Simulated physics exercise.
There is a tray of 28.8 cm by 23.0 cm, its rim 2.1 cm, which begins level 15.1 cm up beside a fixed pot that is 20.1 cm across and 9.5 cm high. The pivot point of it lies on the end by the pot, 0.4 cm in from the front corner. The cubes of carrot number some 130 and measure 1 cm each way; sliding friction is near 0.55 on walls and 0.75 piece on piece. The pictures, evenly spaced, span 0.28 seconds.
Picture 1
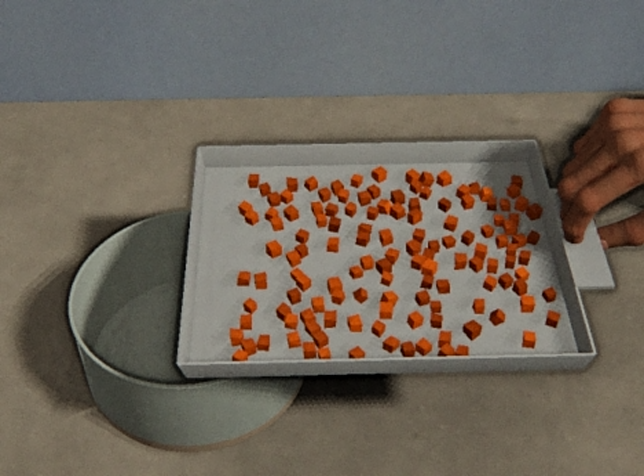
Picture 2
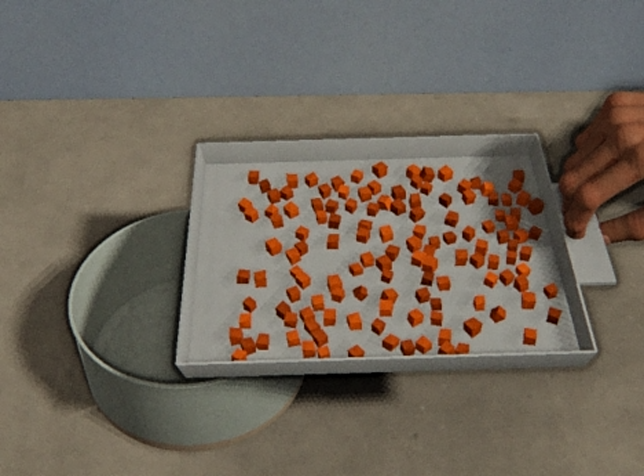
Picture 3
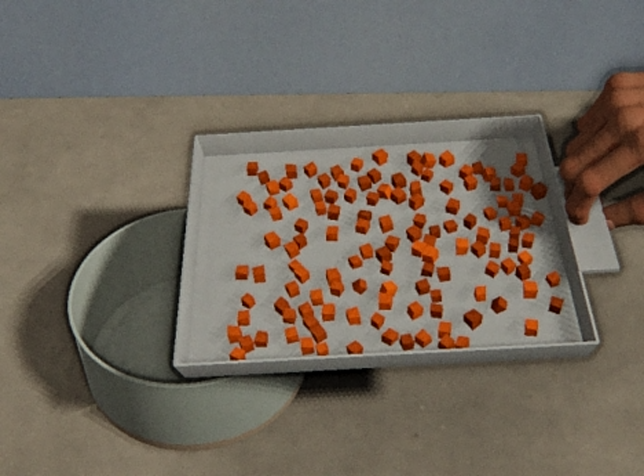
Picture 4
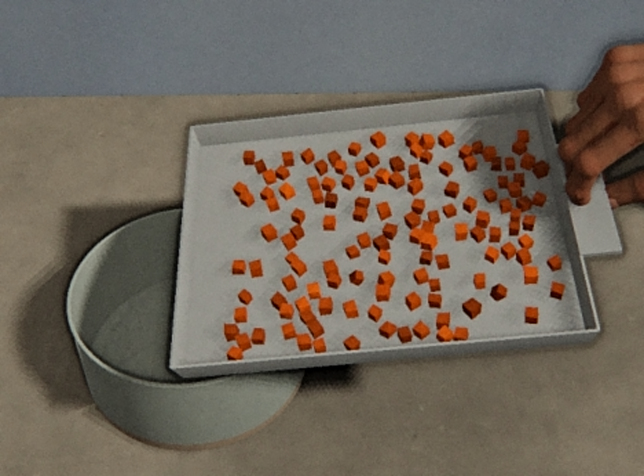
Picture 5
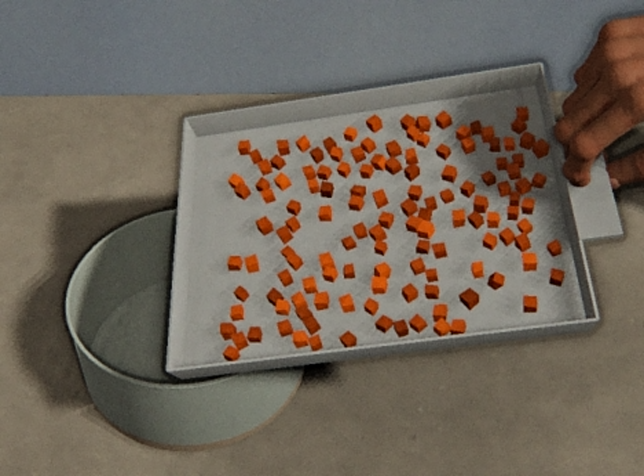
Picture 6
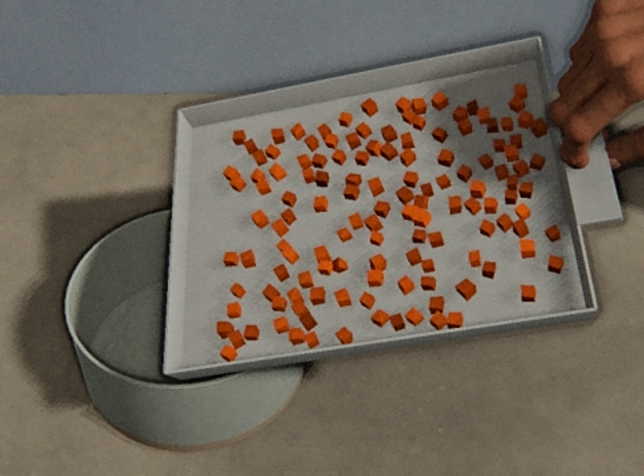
A pale tray scattered with small orange carrot cubes tilted gradually as a hand raised its right end, while its left end stayed low over a round pot and the cubes barely shifted on it.
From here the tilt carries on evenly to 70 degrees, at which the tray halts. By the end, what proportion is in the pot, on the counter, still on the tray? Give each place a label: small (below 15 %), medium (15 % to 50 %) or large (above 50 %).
Shares by place: Pot small, counter large, left on the tray medium.
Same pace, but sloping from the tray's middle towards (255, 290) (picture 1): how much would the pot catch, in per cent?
That would be close to 10 per cent.
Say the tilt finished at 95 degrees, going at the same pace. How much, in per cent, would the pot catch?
Around 0 per cent, then.
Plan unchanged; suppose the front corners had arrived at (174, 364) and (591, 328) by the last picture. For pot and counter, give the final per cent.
You'd end with pot at 0 and counter at 40.
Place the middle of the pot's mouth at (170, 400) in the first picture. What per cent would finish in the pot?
The share would be some 55 per cent.
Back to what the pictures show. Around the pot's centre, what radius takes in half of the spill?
I'd say around 28 centimetres.
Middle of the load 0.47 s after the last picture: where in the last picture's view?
Look near (203, 308) in the last picture.
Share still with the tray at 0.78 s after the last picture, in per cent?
It comes to near 40 per cent.
Then, 0.29 s after the last picture, tilt 44 degrees; the tray holds 100 %, the pot 0 %.
Then, 0.47 s after the last picture, tilt 61 degrees; the tray holds 100 %, the pot 0 %.
Then, 0.78 s after the last picture, tilt 70 degrees; the tray holds 40 %, the pot 0 %.
In the end, pot 0 %, counter 70 %, tray 30 %.
